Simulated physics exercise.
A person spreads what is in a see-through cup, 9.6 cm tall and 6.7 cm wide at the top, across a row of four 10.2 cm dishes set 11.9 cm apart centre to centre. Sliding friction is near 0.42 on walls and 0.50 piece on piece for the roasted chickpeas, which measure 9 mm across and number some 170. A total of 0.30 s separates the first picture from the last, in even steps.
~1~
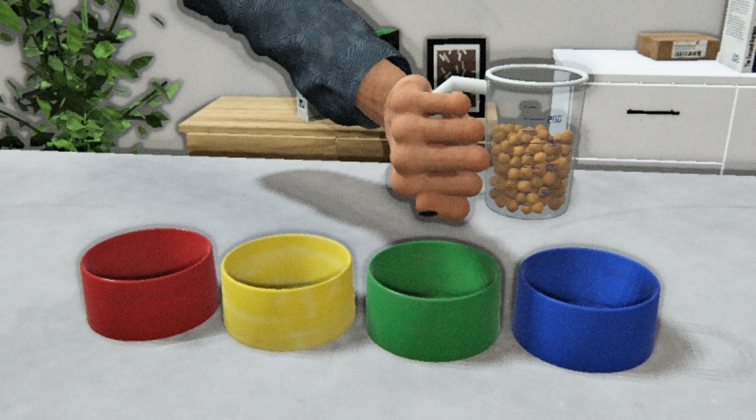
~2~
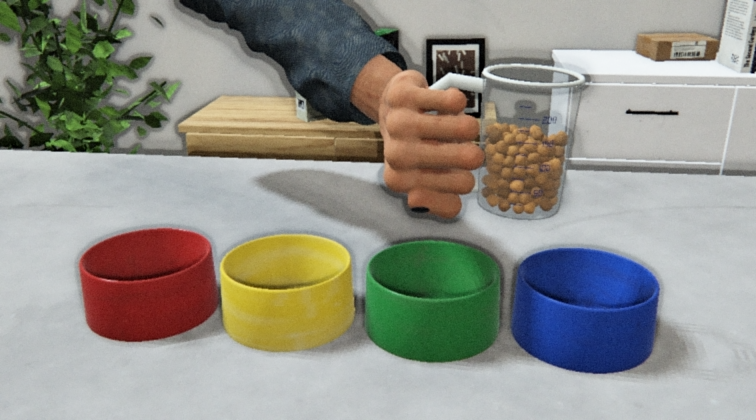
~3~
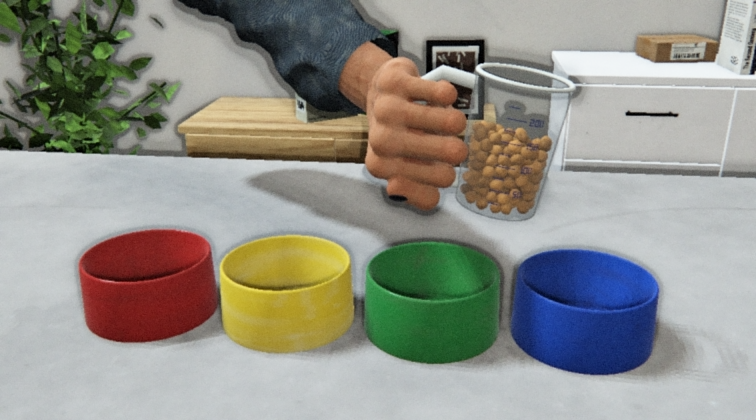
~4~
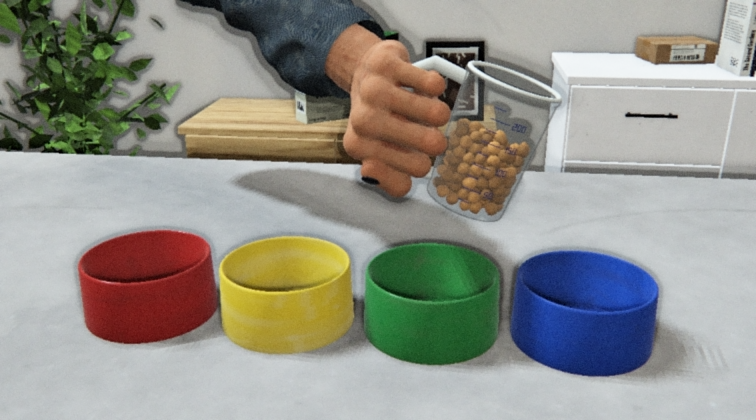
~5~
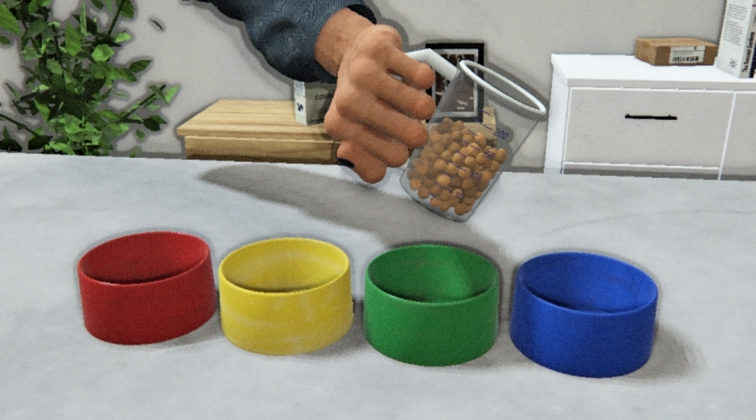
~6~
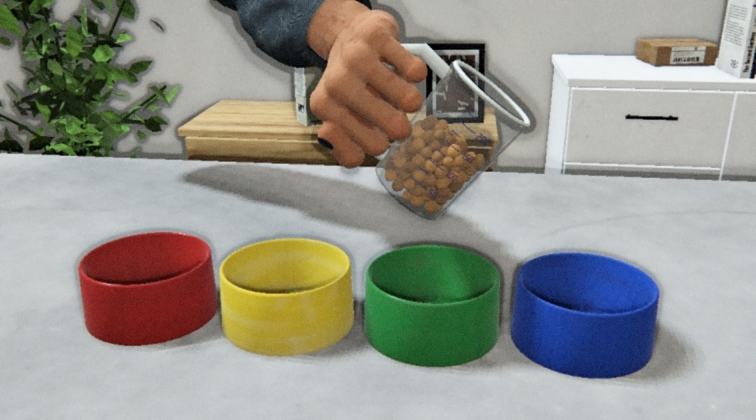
A hand holding a clear cup of small round tan pieces moves left above a row of red, yellow, green and blue dishes, gradually tilting the cup so its rim leans to the right while the pieces stay inside.
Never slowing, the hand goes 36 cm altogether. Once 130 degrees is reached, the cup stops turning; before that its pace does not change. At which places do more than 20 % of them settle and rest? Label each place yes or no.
Red dish: No. Blue dish: No. Green dish: No. Yellow dish: Yes. Counter: No.
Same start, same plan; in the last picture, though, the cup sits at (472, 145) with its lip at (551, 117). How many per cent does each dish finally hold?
In the end red holds 0, blue holds 0, green holds 30, yellow holds 30.
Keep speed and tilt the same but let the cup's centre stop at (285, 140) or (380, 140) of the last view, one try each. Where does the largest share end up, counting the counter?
Largest portions, in order: Counter and green.
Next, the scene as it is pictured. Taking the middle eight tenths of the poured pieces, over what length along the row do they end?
6 centimetres.
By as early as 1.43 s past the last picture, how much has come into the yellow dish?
Around 95 in a hundred by then.
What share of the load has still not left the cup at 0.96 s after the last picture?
Roughly 0 per cent, give or take.
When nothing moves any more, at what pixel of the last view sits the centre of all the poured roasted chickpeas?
I'd say roughly (292, 303).
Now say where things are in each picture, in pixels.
In the first frame, cup at (531, 142), tilt 0 degrees, lip at (586, 76), moved 0.0 cm; middle of the pieces at (526, 168); blue dish at (588, 277); green dish at (434, 269); yellow dish at (287, 261); red dish at (148, 254).
In the second frame, cup at (525, 142), tilt 2 degrees, lip at (582, 79), moved 0.4 cm; middle of the pieces at (519, 168).
In the third frame, cup at (510, 143), tilt 9 degrees, lip at (573, 86), moved 1.4 cm; middle of the pieces at (500, 168).
In the fourth frame, cup at (489, 143), tilt 19 degrees, lip at (559, 98), moved 2.9 cm; middle of the pieces at (476, 166).
In the fifth frame, cup at (468, 144), tilt 28 degrees, lip at (544, 111), moved 4.4 cm; middle of the pieces at (451, 165).
In the sixth frame, cup at (448, 144), tilt 38 degrees, lip at (528, 123), moved 5.9 cm; middle of the pieces at (429, 162); blue dish at (587, 282); green dish at (433, 273); yellow dish at (286, 265); red dish at (146, 258).
Then, 0.57 s after the last picture, tilt 127 degrees; cup holds 75 %, yellow 10 %.
Then, 0.96 s after the last picture, tilt 130 degrees; cup holds 0 %, yellow 95 %.
Then, 1.43 s after the last picture, tilt 130 degrees; cup holds 0 %, yellow 95 %.
In the end, red 0 %, blue 0 %, green 0 %, yellow 95 %, counter 5 %.
